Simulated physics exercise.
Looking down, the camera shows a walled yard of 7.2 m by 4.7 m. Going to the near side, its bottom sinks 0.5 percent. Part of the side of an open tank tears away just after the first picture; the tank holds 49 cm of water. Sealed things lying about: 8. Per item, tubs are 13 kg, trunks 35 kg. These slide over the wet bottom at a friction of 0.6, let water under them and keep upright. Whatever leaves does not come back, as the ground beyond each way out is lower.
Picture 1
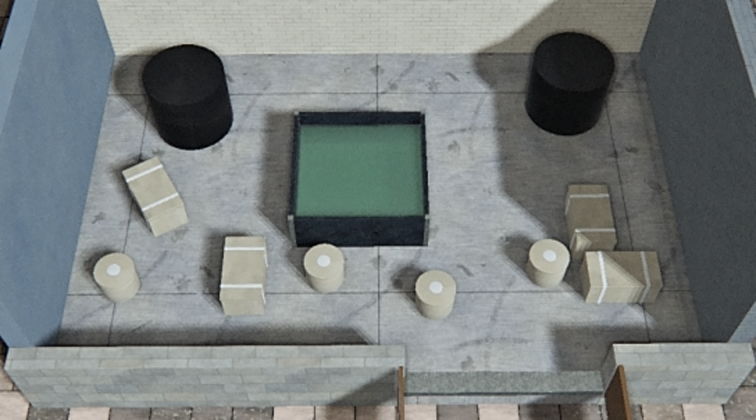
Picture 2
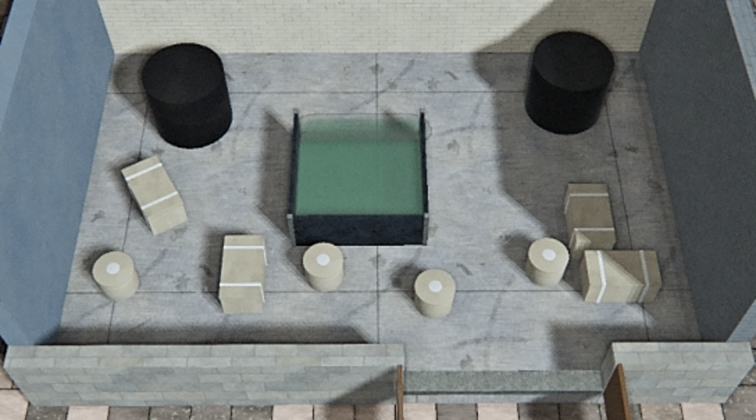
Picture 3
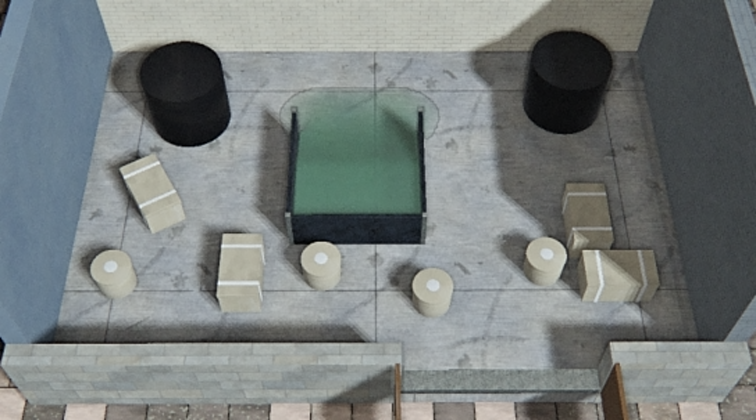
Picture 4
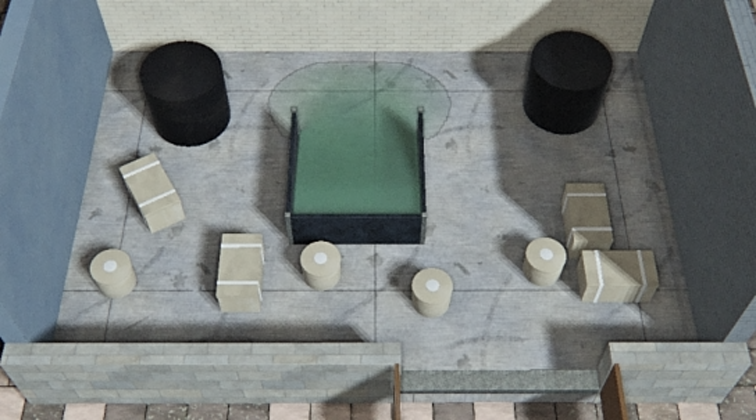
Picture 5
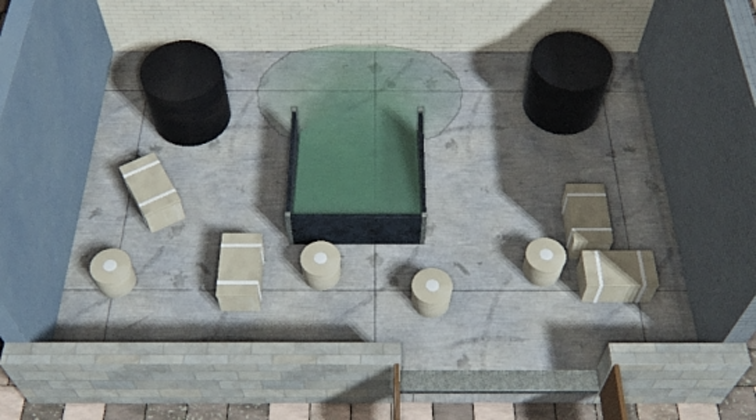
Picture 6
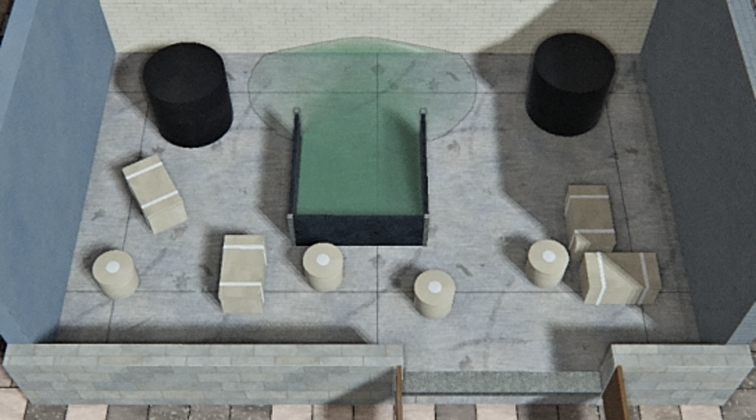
The footage shows a walled yard with a tank of green water among pale tubs, boxes and two dark cylinders; the tank's far side opens and water spreads outward toward the back wall, while the surrounding objects stay put.
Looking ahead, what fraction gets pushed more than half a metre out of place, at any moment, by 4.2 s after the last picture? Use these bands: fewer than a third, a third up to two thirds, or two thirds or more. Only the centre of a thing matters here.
It falls in fewer than a third.
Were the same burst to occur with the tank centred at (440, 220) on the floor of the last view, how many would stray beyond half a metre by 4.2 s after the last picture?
Result: 0 of them.
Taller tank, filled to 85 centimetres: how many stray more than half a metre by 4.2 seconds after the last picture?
In that case the number is 2.
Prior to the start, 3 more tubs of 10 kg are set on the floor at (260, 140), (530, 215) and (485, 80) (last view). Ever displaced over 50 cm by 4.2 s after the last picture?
Order as given: Stays inside it, stays inside it, goes farther.
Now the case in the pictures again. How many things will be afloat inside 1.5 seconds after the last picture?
At that moment 0.
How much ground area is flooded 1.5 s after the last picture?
Flooded: Near 10.0 m2.
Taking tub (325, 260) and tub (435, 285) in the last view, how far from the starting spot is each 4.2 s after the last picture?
Going in order, that's 0 cm for one and 0 cm for the other.
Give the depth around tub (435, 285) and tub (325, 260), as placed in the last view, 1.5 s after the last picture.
Some 0 cm at the first, some 0 cm at the second.
Then, 0.4 s after the last picture 0 of 8 are over 50 cm from their spots; 0 afloat.
Then, 1.5 s after the last picture 0 of 8 are over 50 cm from their spots; 0 afloat.
Then, 2.8 s after the last picture 0 of 8 are over 50 cm from their spots; 0 afloat.
Then, 4.2 s after the last picture 0 of 8 are over 50 cm from their spots, and 0 have been at some point; 0 afloat.
